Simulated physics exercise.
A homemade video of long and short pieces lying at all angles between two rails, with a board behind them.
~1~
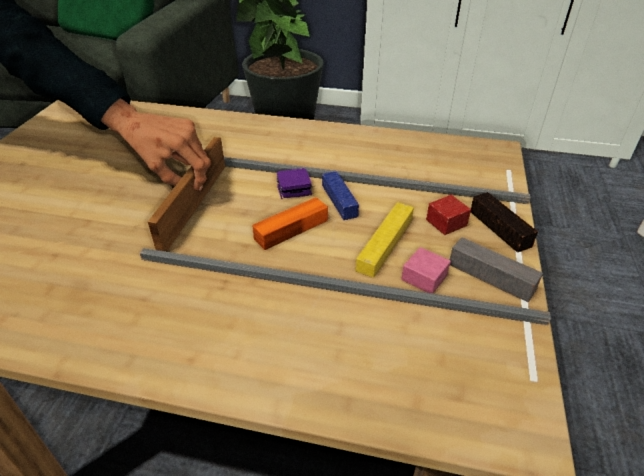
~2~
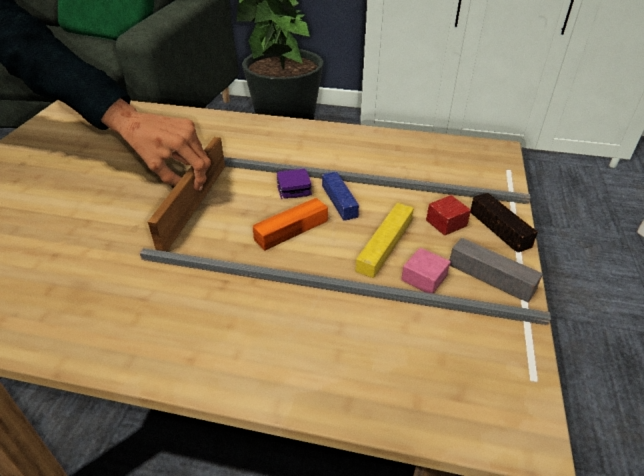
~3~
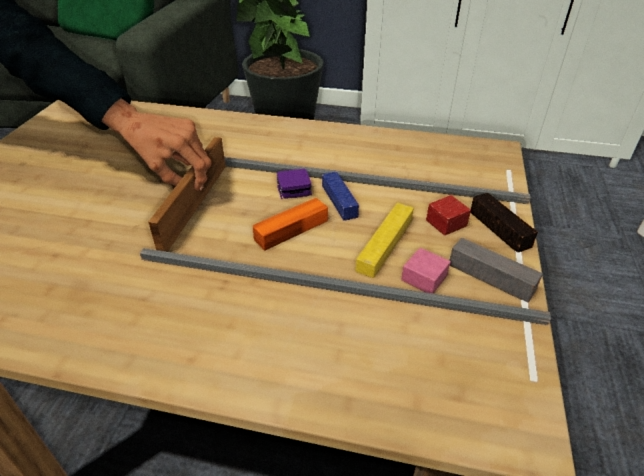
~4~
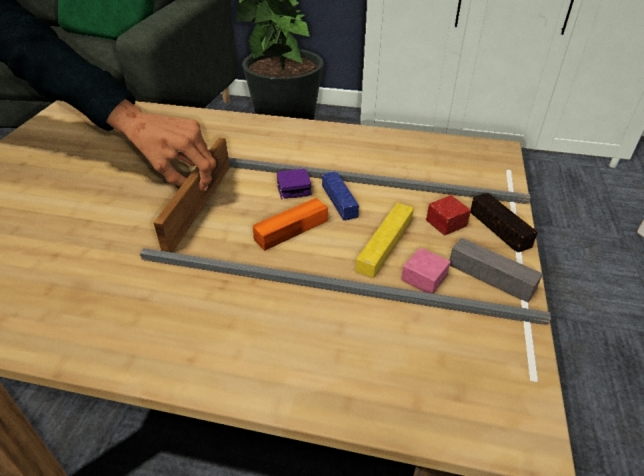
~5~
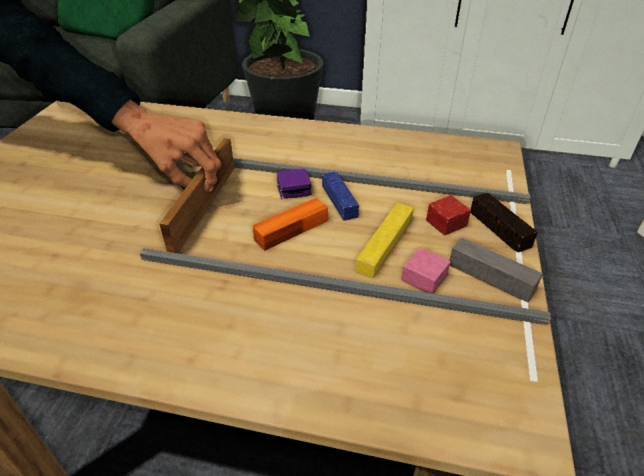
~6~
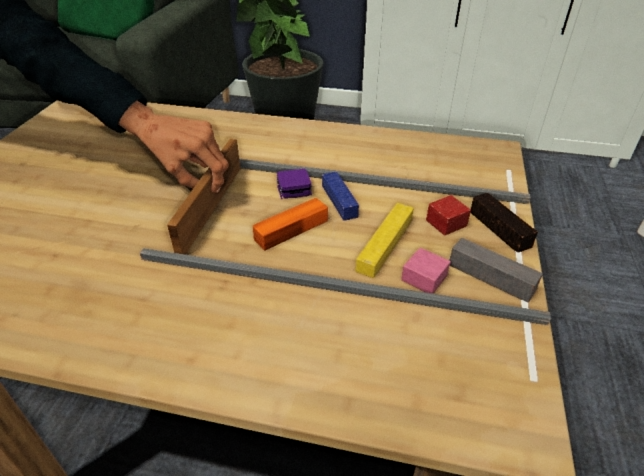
A hand reaching from a dark sleeve at the left holds a brown wooden board upright on a light wooden table, seen from above at an angle in a room with a sofa and plant. Between two grey rails lie purple, blue, orange, yellow, pink, red, black and grey pieces, near white tape at right. The board stays still, then slides slightly rightward, touching no pieces, while the camera stays fixed.
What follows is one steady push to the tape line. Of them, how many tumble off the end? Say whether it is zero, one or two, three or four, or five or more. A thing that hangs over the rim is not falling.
Odds are the fallen group will hold five or more.
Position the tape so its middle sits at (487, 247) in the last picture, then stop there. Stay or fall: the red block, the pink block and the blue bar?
Taking each: The red block topples, the pink block topples, the blue bar holds its spot.
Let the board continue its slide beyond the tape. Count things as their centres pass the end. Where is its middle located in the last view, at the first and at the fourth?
The first puts it near (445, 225), the next near (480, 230).
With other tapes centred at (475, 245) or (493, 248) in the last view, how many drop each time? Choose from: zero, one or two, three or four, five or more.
Taking them in turn, either three or four; 3 or 4.
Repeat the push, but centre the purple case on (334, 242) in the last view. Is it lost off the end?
If so, it ends up falling.
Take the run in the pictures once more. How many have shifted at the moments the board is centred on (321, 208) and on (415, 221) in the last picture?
I get 3 at the one place and 8 at the other.
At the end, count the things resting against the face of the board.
The count comes out at 2.
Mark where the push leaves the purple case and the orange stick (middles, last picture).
In order, first (533, 221), then (533, 254).
Soon after, none off yet; black bar at rest near (502, 221); grey bar at rest near (494, 269); red block at rest near (448, 215).
At rest, the number that fall off is five or more; fallen, blue bar, yellow bar, pink block, red block, grey bar and black bar.
